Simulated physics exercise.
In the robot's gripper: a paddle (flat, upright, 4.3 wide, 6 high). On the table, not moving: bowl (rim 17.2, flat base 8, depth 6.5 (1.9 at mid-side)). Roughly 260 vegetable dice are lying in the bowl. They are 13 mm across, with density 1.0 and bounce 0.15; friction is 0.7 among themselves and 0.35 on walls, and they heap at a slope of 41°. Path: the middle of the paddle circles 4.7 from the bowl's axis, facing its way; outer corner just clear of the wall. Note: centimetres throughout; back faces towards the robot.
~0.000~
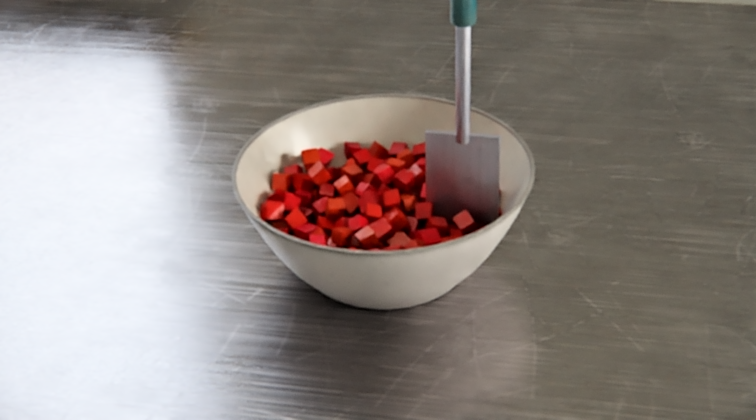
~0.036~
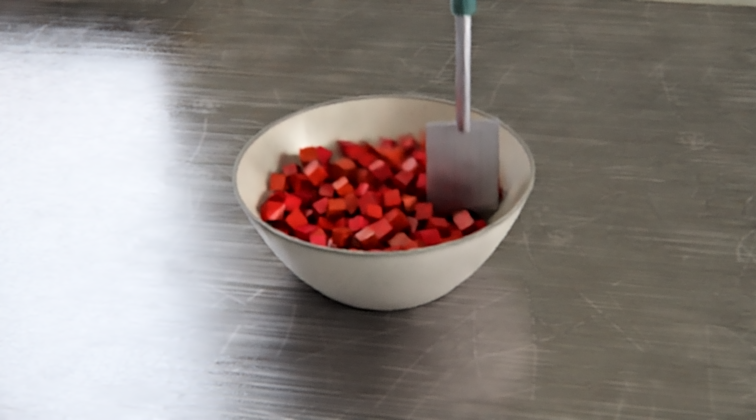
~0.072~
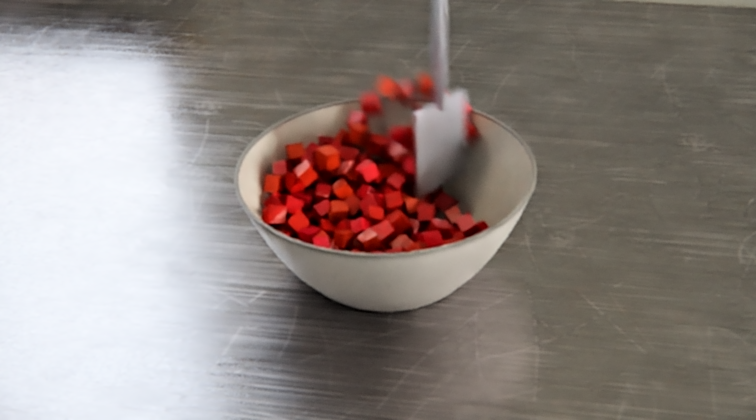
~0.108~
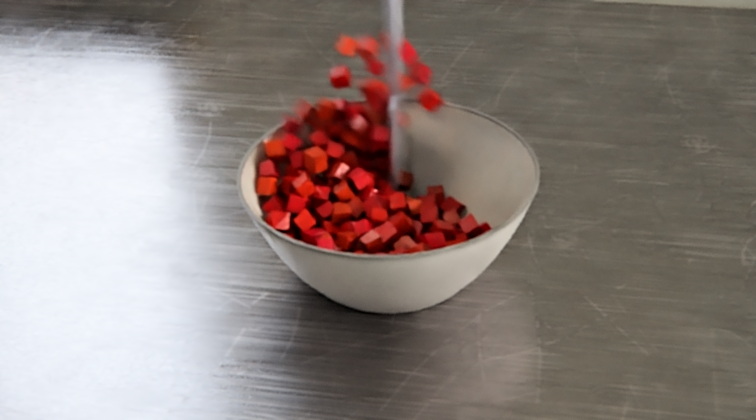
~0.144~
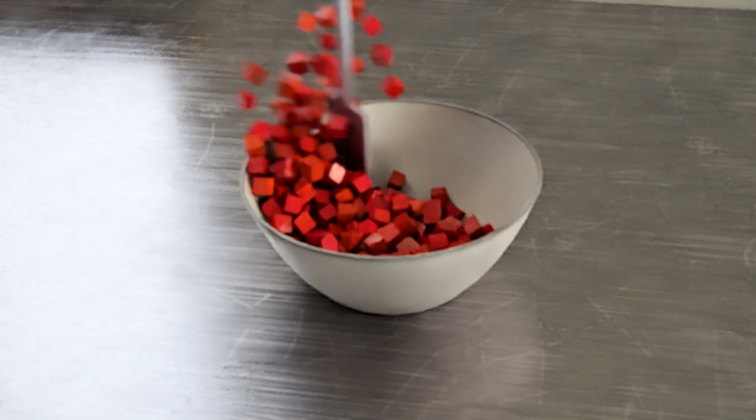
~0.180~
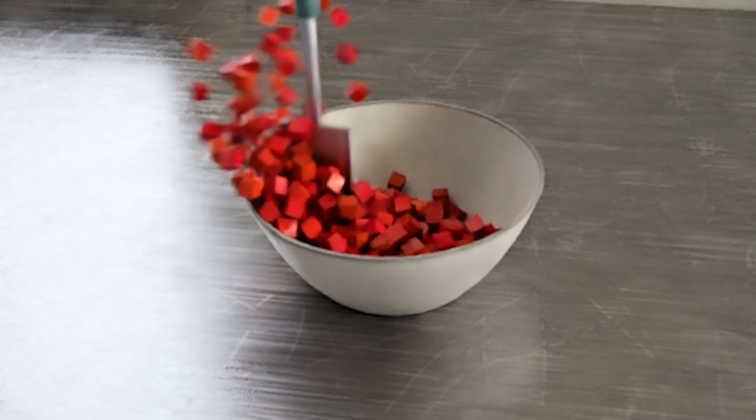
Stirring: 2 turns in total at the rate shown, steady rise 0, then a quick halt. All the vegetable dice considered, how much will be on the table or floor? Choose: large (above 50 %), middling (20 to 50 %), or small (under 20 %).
Large.
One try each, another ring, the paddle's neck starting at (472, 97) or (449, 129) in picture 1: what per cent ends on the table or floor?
30 and 70 per cent.
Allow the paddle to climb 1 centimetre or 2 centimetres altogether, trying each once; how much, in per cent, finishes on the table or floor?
I'd say some 55 per cent, and some 40 per cent.
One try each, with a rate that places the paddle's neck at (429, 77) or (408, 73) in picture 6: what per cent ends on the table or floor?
Close to 35 and 40 in a hundred.
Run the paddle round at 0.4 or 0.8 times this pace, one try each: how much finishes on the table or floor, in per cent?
Estimates in order: Near 35 % and near 55 %.
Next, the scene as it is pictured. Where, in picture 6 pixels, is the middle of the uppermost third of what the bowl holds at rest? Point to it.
It is centred around (423, 198).
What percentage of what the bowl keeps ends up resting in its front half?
Around 40 percent of it.
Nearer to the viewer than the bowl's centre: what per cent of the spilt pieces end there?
That share is about 50 per cent.
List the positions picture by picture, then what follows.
The first frame shows the paddle neck at (463, 111), 0° round; upper third of the load around (378, 200), from x 270 to 490, top at y 150; 257 in the bowl.
The second frame shows the paddle neck at (463, 99), 18° round; upper third of the load around (383, 191), from x 270 to 490, top at y 145.
The third frame shows the paddle neck at (439, 78), 56° round; upper third of the load around (372, 173), from x 275 to 485, top at y 85.
The fourth frame shows the paddle neck at (394, 71), 95° round; upper third of the load around (359, 161), from x 265 to 490, top at y 40; 250 in the bowl, 7 in flight or on the tool.
The fifth frame shows the paddle neck at (346, 79), 134° round; upper third of the load around (318, 160), from x 245 to 490, top at y 10; 243 in the bowl, 14 in flight or on the tool.
The sixth frame shows the paddle neck at (313, 101), 173° round; upper third of the load around (283, 169), from x 200 to 495, top at y 0; 230 in the bowl, 27 in flight or on the tool.
After 0.37 s, 23° round, highest piece 10 above the table; 167 in the bowl, 55 on the table or floor, 35 in flight or on the tool.
After 0.57 s, 233° round, highest piece 9 above the table; 116 on the table or floor, 113 in the bowl, 28 in flight or on the tool.
After 0.87 s, 0° round, highest piece 7 above the table; 169 on the table or floor, 87 in the bowl, 1 in flight or on the tool.
After 1.57 s, 0° round, highest piece 4 above the table; 170 on the table or floor, 87 in the bowl.
In the end, 170 on the table or floor, 87 in the bowl. That is 66 % on the table or floor.
